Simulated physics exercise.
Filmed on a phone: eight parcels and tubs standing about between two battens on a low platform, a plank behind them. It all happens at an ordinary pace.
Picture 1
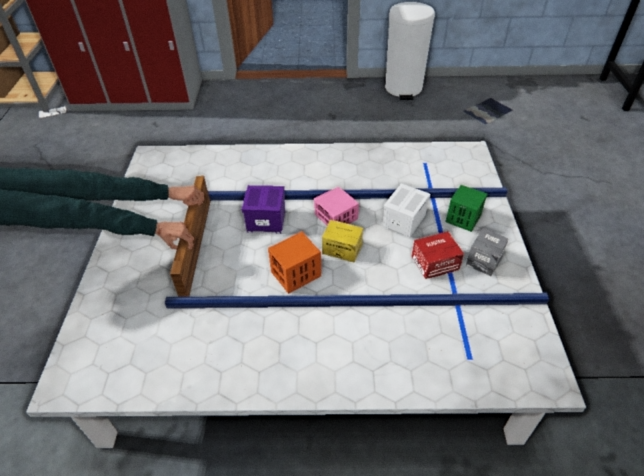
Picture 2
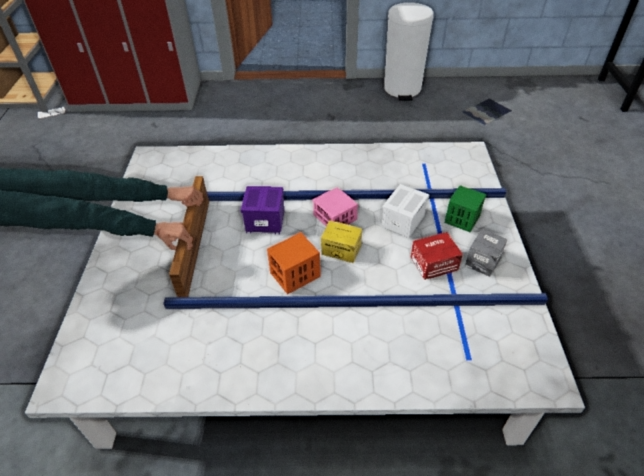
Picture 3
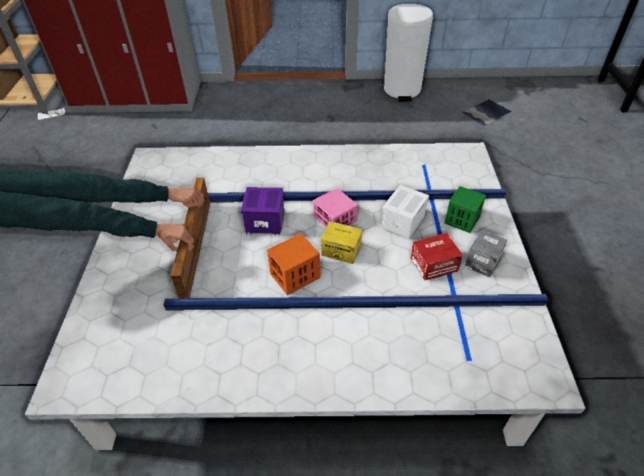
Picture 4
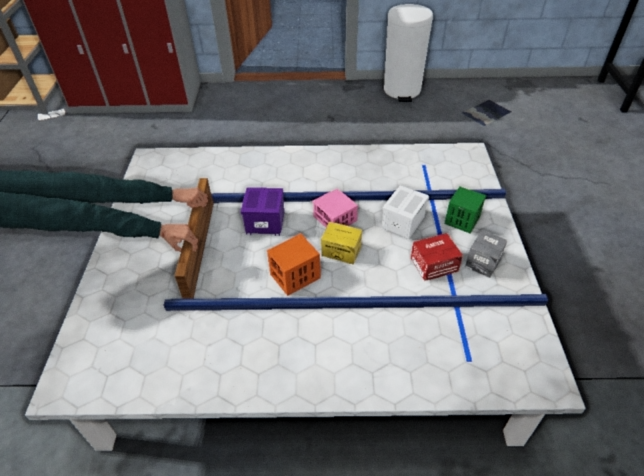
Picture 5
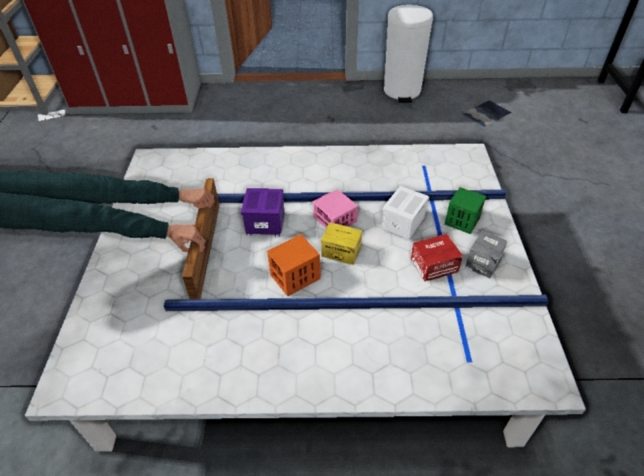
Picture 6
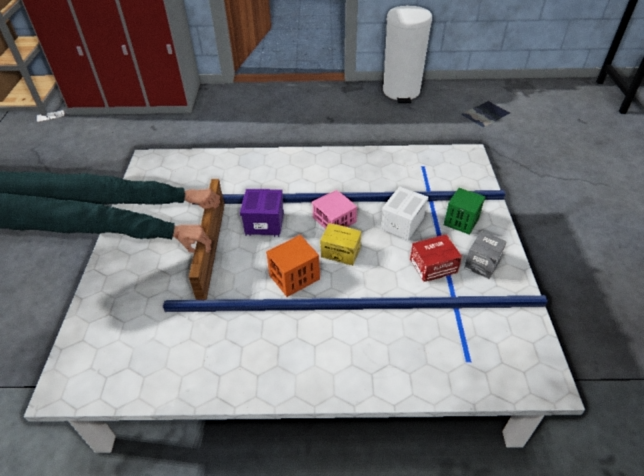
The video shows two hands holding a wooden plank behind eight coloured crates and boxes between two blue rails on a low white table, then sliding it slightly to the right while the crates and boxes stay still.
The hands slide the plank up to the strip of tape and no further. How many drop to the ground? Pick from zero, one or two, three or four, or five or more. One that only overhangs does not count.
In the end the number that fall off is three or four.
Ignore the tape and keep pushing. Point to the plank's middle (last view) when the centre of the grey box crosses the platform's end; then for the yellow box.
About (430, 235), and (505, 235) for the other.
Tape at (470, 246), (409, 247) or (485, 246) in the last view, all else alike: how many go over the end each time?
Try by try, 4, 1 and 5.
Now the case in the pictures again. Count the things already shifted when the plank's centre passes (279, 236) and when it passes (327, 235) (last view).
3 and 5.
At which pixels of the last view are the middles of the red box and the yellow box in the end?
The red box stops around (500, 253); the yellow box around (462, 238).
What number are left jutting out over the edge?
Overhanging: 0.
A little later, none off yet; grey box at rest near (485, 255); green crate at rest near (464, 211); red box at rest near (435, 258).
Next, none off yet; grey box shifted a little near (499, 253); green crate shifted well along near (507, 205); red box shifted a little near (456, 256).
When it is over, the number that fall off is three or four; down, white tote, green crate and grey box.
